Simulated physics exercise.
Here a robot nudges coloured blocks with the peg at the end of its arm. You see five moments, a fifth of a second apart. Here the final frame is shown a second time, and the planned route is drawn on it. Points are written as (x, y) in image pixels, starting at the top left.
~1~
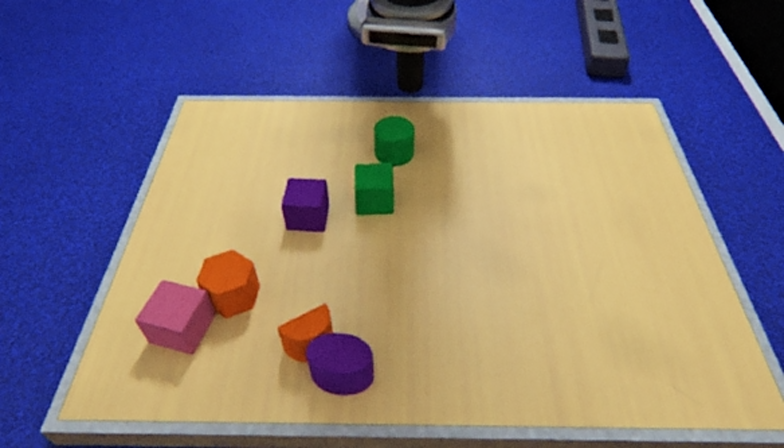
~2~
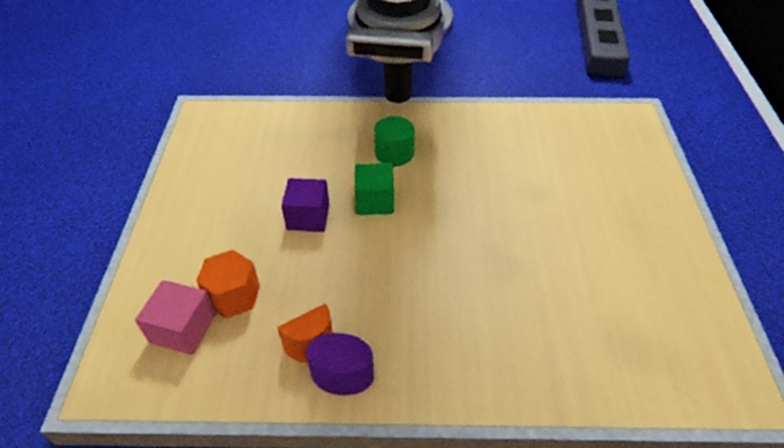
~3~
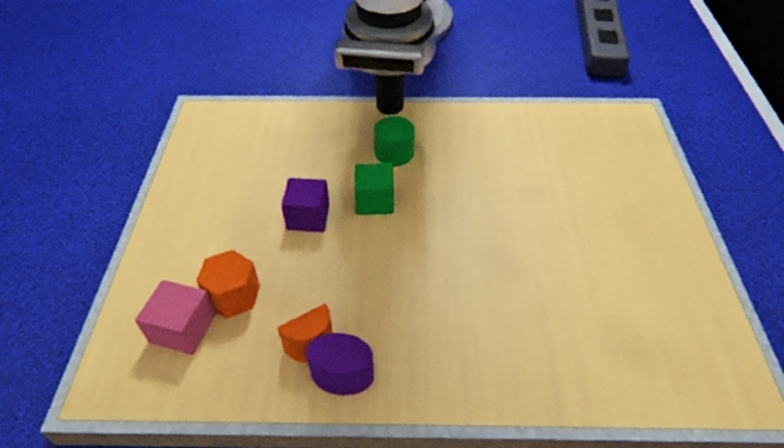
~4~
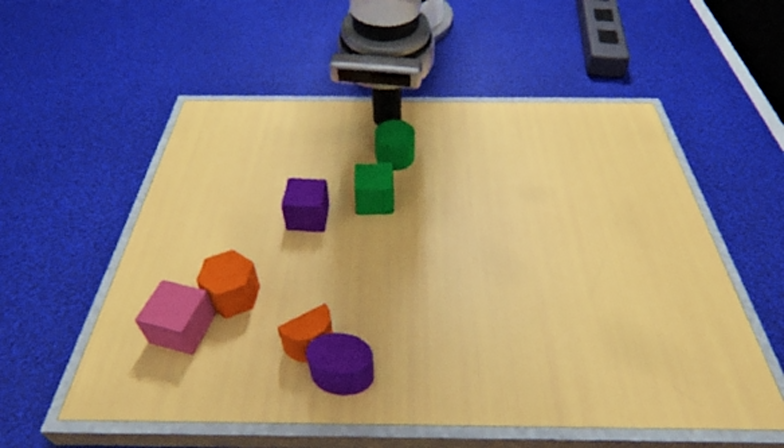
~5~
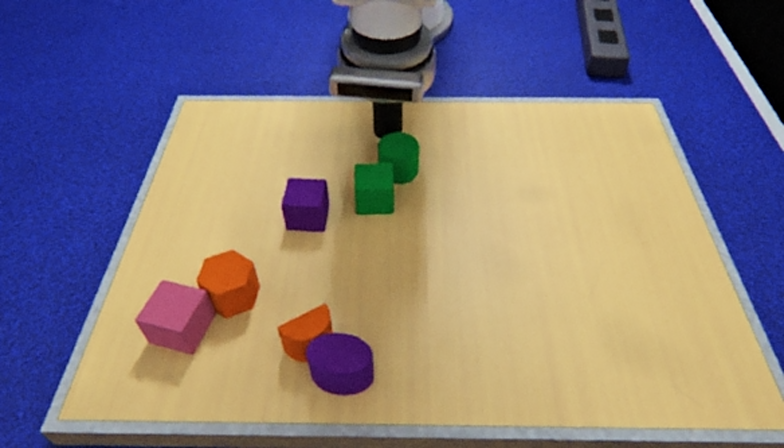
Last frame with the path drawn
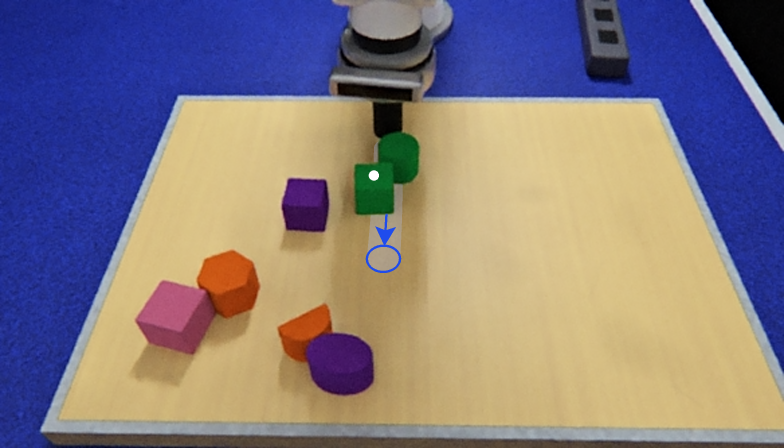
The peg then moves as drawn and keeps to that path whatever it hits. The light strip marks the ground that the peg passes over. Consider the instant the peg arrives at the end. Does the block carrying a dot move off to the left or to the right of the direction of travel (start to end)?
Slides right.
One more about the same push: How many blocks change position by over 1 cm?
It should be two.
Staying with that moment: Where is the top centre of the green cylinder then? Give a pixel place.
So, by the moment the path ends, you'll find the top centre of the green cylinder at (425, 191).
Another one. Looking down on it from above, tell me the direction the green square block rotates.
The block spins clockwise.
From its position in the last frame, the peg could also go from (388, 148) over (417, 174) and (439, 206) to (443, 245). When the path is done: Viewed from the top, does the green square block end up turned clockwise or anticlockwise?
Clockwise, from overhead.
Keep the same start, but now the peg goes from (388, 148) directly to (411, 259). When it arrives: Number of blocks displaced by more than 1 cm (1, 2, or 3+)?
There will be two blocks displaced.
The line goes straight from (388, 148) to (383, 259); the dot is on the green square block.
On the path given first. One third of the way, peg at (387, 167); green square block at (376, 186), turned 55° clockwise; green cylinder at (416, 173).
Two thirds of the way, peg at (386, 203); green square block at (369, 223), turned 60° clockwise; green cylinder at (425, 191).
At the end, peg at (383, 244); purple square block unmoved; green square block at (354, 263), turned 85° clockwise; green cylinder at (425, 191).
